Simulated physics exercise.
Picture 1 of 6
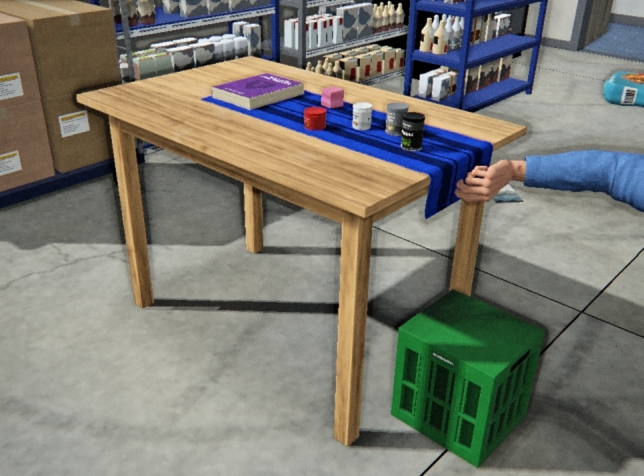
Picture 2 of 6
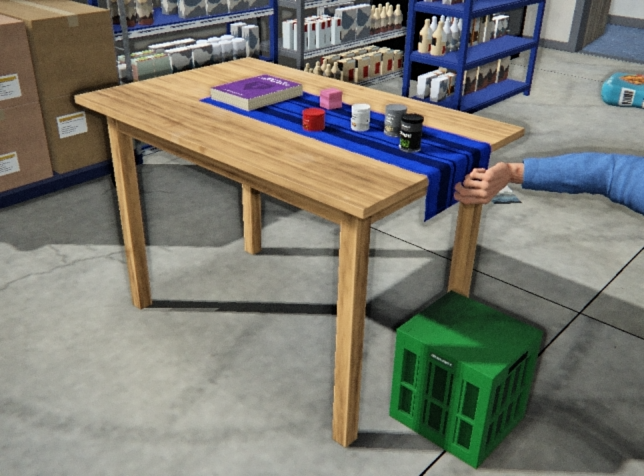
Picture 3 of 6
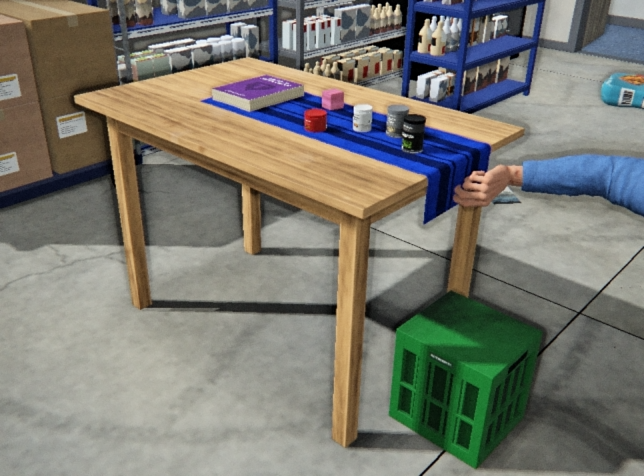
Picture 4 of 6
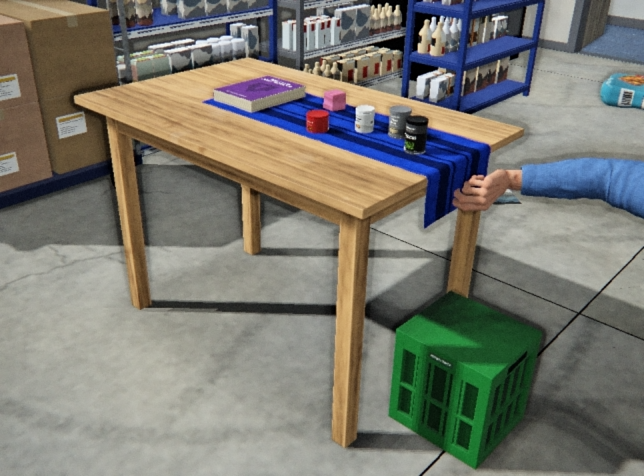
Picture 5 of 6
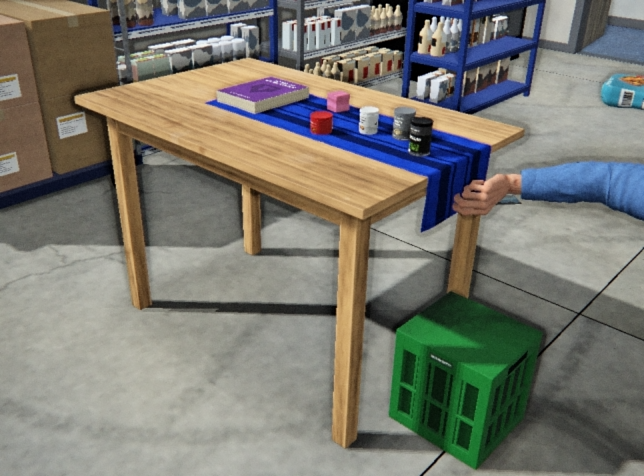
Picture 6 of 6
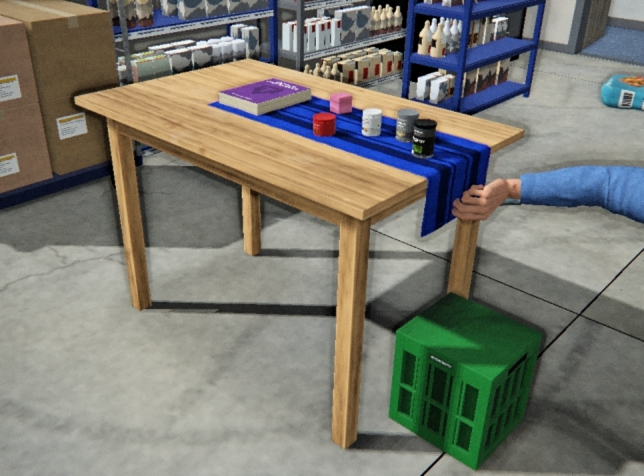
A hand slowly pulling a blue cloth slightly down over a table's edge, the small containers on it shifting slightly right.
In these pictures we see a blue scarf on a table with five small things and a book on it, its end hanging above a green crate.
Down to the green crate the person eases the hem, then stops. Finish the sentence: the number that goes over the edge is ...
The number that goes over the edge is three.
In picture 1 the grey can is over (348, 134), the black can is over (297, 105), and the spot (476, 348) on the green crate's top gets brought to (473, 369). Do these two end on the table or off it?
Grey can: Lost; black can: Safe.
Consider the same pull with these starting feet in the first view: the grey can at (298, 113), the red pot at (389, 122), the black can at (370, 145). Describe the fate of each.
Grey can: Stays. Red pot: Goes. Black can: Goes.
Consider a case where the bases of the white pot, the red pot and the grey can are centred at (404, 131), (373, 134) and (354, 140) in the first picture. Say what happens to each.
Here's what happens: The white pot leaves its perch, the red pot leaves its perch, the grey can leaves its perch.
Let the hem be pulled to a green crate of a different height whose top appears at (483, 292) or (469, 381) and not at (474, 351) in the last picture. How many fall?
1 and 4.
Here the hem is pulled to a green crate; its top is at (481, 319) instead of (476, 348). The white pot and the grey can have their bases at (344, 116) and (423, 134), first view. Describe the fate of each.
Result: White pot still there, grey can gone.
Soon after, hem near (451, 257); black can gone.
Then, hem near (446, 307); black can and grey can gone.
Further on, hem on the crate; black can, grey can and white pot gone.
At rest, hem on the crate; black can, grey can and white pot gone. Over the edge go three.
